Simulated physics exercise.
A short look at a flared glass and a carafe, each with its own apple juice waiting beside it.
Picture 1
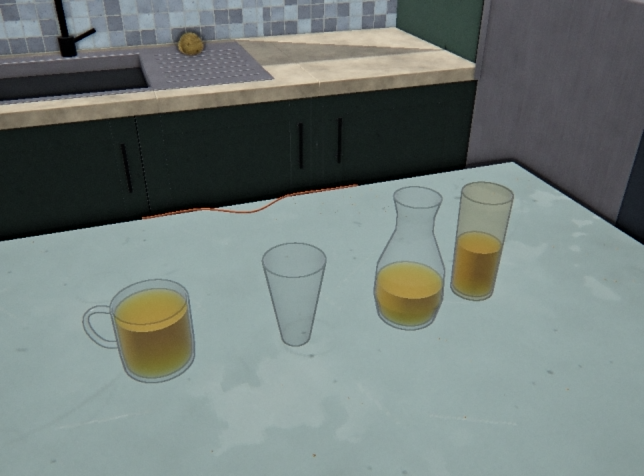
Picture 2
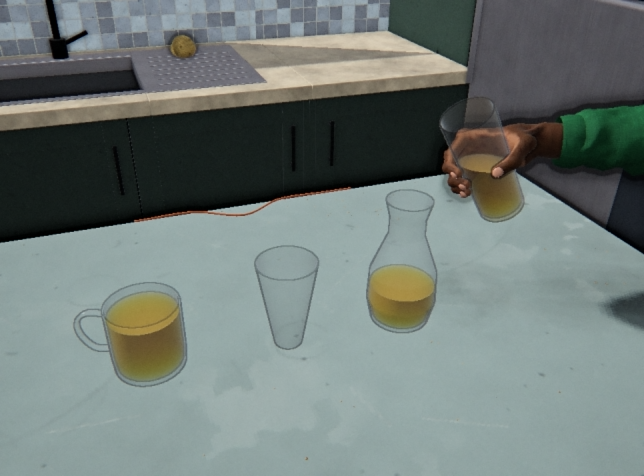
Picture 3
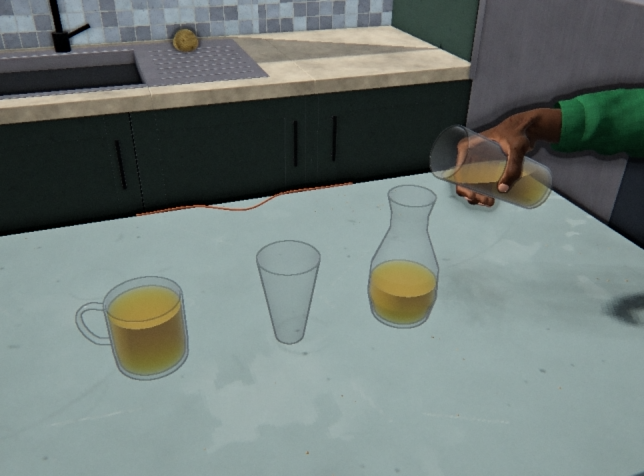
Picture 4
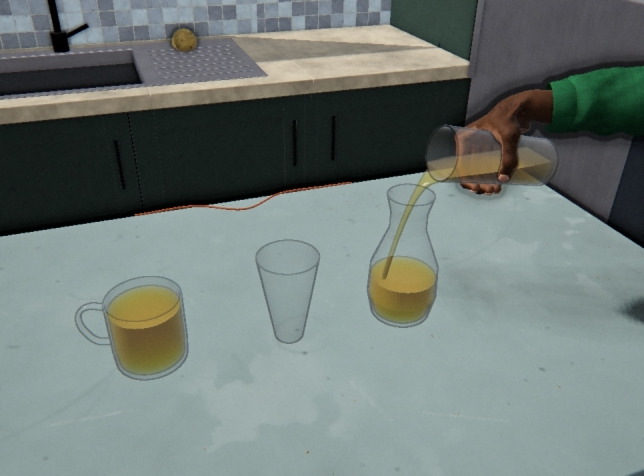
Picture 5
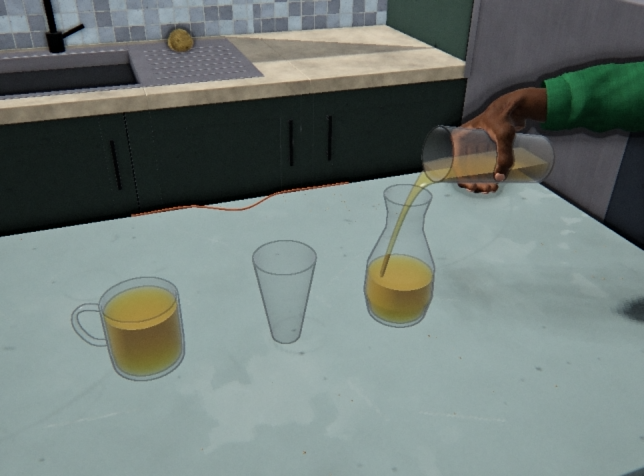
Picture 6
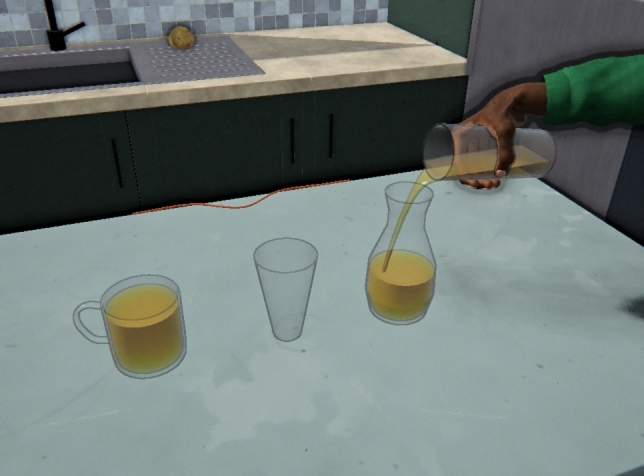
At first, a mug, a carafe and a tall glass hold amber liquid on a pale table, with a flared glass standing empty among them. A green-sleeved hand lifts the tall glass and tips it leftward, then pours a thin stream into the carafe, whose level rises slightly.
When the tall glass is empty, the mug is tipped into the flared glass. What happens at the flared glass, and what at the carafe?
The flared glass runs over and the carafe takes it all.
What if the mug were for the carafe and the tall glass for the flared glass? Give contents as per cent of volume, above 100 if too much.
In turn 100 and 80 per cent.
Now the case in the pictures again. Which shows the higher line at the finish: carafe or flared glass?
Higher in the flared glass.
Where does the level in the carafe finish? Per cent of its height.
Close to 50 %.
A moment on, the carafe is about half full.
When it is over, the flared glass is full to the brim and overflowed; the carafe is about half full.
